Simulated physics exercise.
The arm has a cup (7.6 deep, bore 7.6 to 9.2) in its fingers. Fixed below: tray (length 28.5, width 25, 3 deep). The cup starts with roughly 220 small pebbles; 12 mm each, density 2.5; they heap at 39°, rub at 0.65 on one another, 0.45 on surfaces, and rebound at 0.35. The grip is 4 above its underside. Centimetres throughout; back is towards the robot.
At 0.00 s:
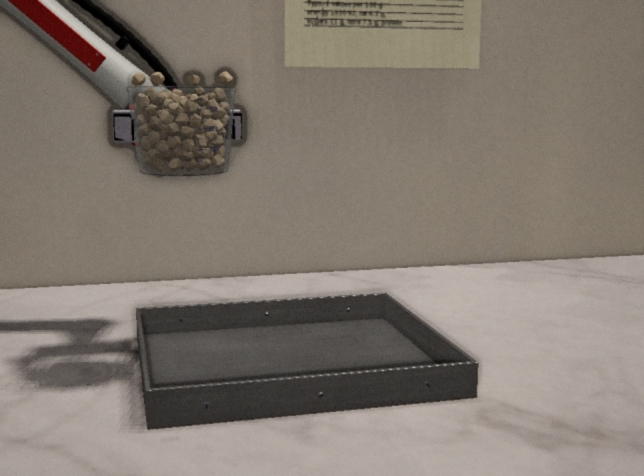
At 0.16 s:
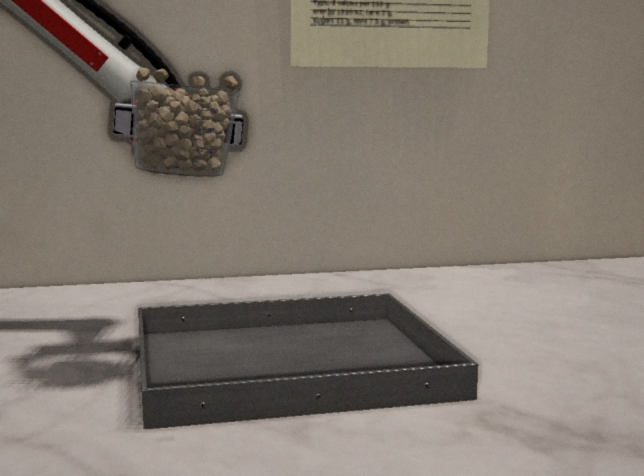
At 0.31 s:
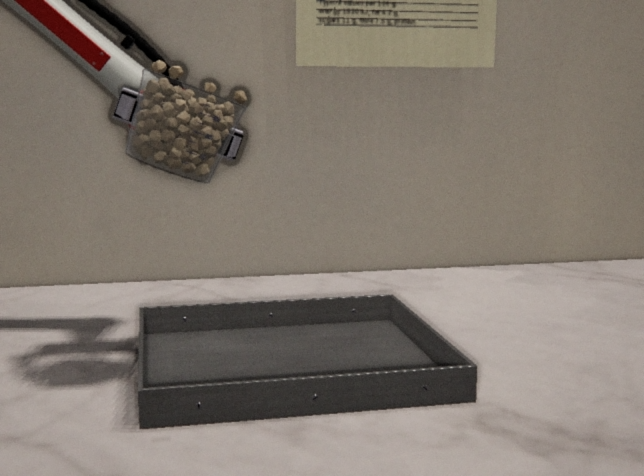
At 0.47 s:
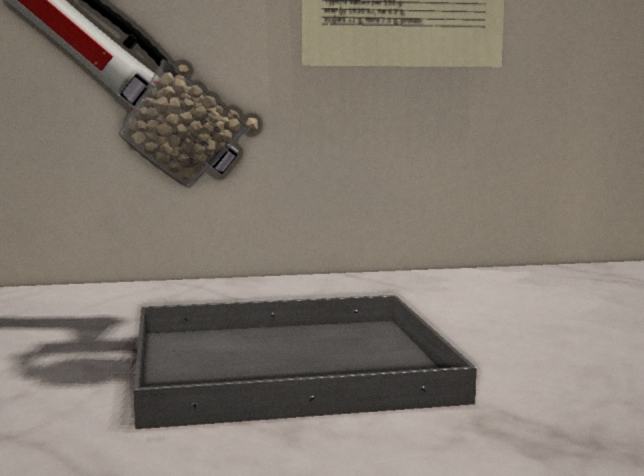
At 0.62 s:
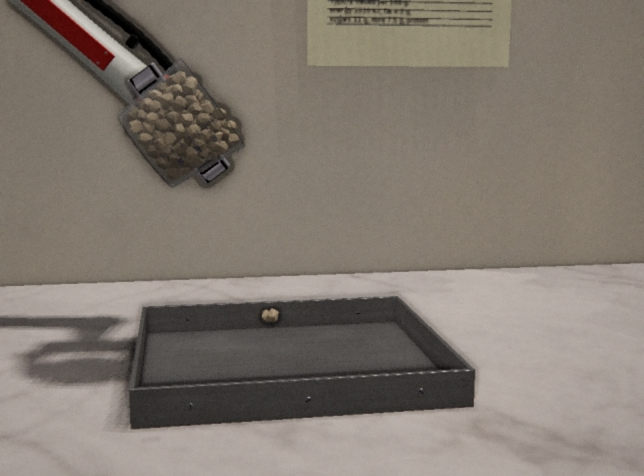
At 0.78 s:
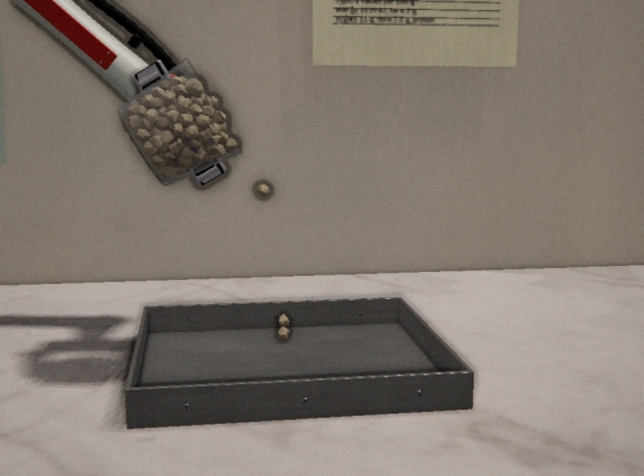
Robot arm tilting a clear cup heaped with small tan pebbles above a dark tray, a few pebbles dropping from it.
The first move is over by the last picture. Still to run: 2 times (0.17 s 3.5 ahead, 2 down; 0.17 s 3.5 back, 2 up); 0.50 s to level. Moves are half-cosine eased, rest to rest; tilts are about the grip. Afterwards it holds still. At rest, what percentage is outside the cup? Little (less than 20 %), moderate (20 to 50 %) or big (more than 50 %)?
Answer: Little; less than 20 % of the small pebbles finish outside the cup.
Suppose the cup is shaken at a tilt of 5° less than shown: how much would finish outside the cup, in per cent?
Then about 5 per cent.
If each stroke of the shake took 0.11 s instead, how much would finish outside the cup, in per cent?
Then about 25 per cent.
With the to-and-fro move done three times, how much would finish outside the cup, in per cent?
In that case some 10 per cent.
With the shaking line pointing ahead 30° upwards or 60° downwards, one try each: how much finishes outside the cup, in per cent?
About 20 and 5 per cent.
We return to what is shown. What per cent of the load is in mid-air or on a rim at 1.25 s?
About 0 per cent.
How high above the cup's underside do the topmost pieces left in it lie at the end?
Some 8.0 cm.
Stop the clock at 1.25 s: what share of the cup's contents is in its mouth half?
About 55 per cent.
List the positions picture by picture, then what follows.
The cup middle at (183, 131), level; upper third of the load around (182, 105), from x 140 to 225, top at y 80; 215 in the cup, in the first picture.
The cup middle at (182, 131), tilted 6° forward; upper third of the load around (181, 105), from x 145 to 230, top at y 75, in the second picture.
The cup middle at (181, 130), tilted 21° forward; upper third of the load around (176, 106), from x 140 to 240, top at y 65, in the third picture.
The cup middle at (180, 129), tilted 39° forward; upper third of the load around (178, 104), from x 135 to 250, top at y 70; 213 in the cup, 2 in flight or on a rim, in the fourth picture.
The cup middle at (178, 128), tilted 54° forward; upper third of the load around (179, 106), from x 135 to 270, top at y 80; 213 in the cup, 2 in the tray, in the fifth picture.
The cup middle at (177, 128), tilted 60° forward; upper third of the load around (180, 105), from x 135 to 285, top at y 80; 212 in the cup, 2 in the tray, 1 in flight or on a rim, in the sixth picture.
After 1.25 s, tilted 60° forward, highest piece 25 above the table; 202 in the cup, 12 in the tray, 1 in flight or on a rim.
After 1.72 s, tilted 27° forward, highest piece 27 above the table; 195 in the cup, 19 in the tray, 1 in flight or on a rim.
After 2.16 s, level, highest piece 27 above the table; 195 in the cup, 20 in the tray.
After 3.21 s, level, highest piece 27 above the table; 195 in the cup, 20 in the tray.
In the end, 195 in the cup, 20 in the tray. That is 9 % outside the cup.
